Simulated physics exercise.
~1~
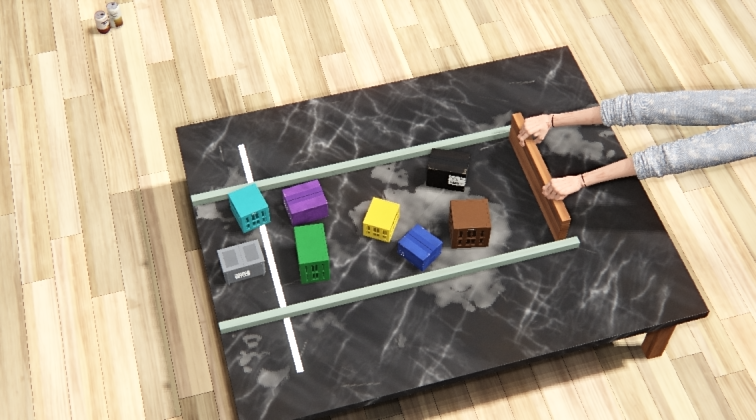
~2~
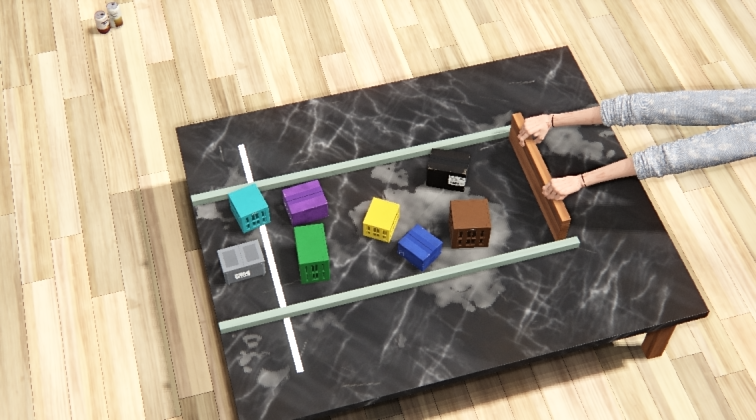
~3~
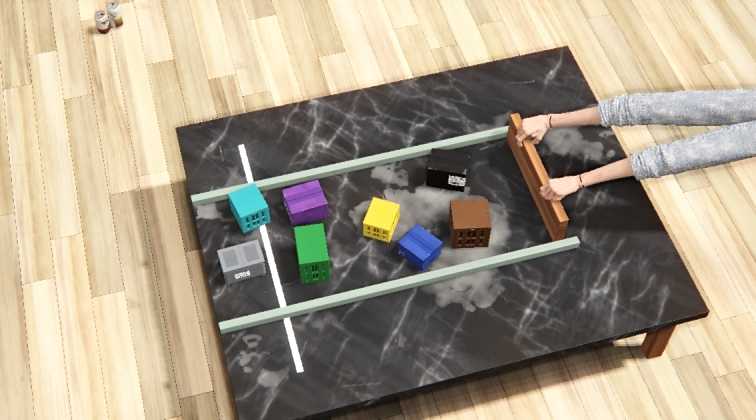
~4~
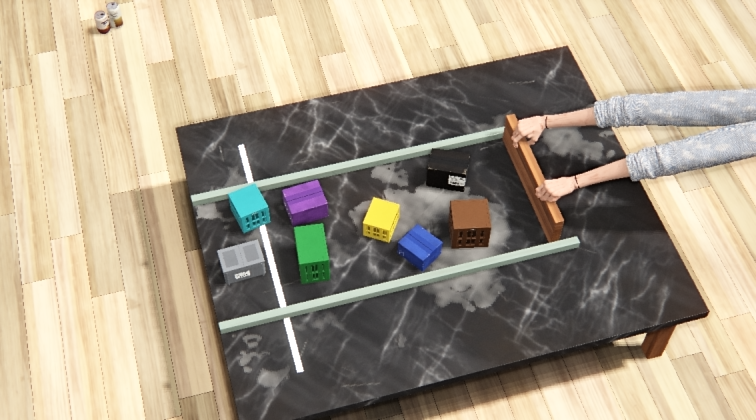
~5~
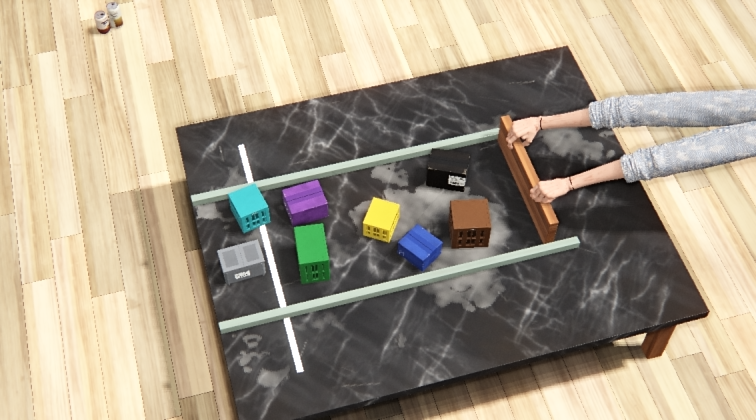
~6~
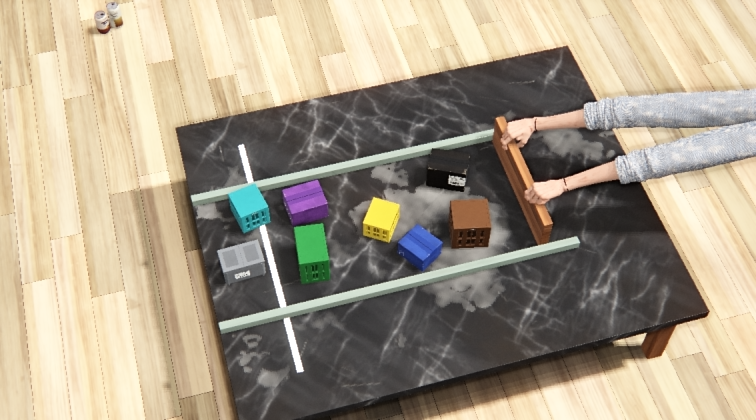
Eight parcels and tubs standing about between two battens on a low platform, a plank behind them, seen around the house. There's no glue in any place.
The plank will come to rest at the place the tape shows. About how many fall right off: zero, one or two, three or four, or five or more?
Looks to me like the count going over is a three or a four.
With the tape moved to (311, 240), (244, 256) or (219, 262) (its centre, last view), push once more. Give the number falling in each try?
The three tries give 1, 6 and 8.
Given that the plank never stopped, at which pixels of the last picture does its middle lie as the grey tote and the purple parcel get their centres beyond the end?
For the grey tote, about (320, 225); for the purple parcel, about (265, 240).
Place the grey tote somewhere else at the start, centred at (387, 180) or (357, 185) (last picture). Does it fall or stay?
It keeps its place, then keeps its place.
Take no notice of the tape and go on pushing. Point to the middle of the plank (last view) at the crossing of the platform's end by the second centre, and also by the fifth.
First at (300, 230), next at (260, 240).
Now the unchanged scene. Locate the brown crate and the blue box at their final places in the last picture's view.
(257, 277) and (225, 293), roughly.
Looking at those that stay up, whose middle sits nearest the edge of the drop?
Nearest at the end: The purple parcel.
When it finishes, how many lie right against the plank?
Number: 2.
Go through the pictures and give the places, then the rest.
The first frame shows grey tote (242, 263); turquoise crate (249, 208); green crate (312, 254); plank (538, 177); tape (268, 250).
The second frame shows turquoise crate (249, 208); blue box (420, 248).
The third frame shows green crate (312, 254); black parcel (448, 170).
The fourth frame shows grey tote (242, 263); plank (532, 178).
The fifth frame shows turquoise crate (249, 208); yellow crate (381, 220).
The sixth frame shows grey tote (242, 263); turquoise crate (249, 208); green crate (312, 254); plank (521, 180); tape (268, 250).
Soon after, none off yet; grey tote at rest near (242, 263); turquoise crate at rest near (249, 208); green crate at rest near (312, 254).
In the end, the number that fall off is three or four; gone, green crate, turquoise crate and grey tote.
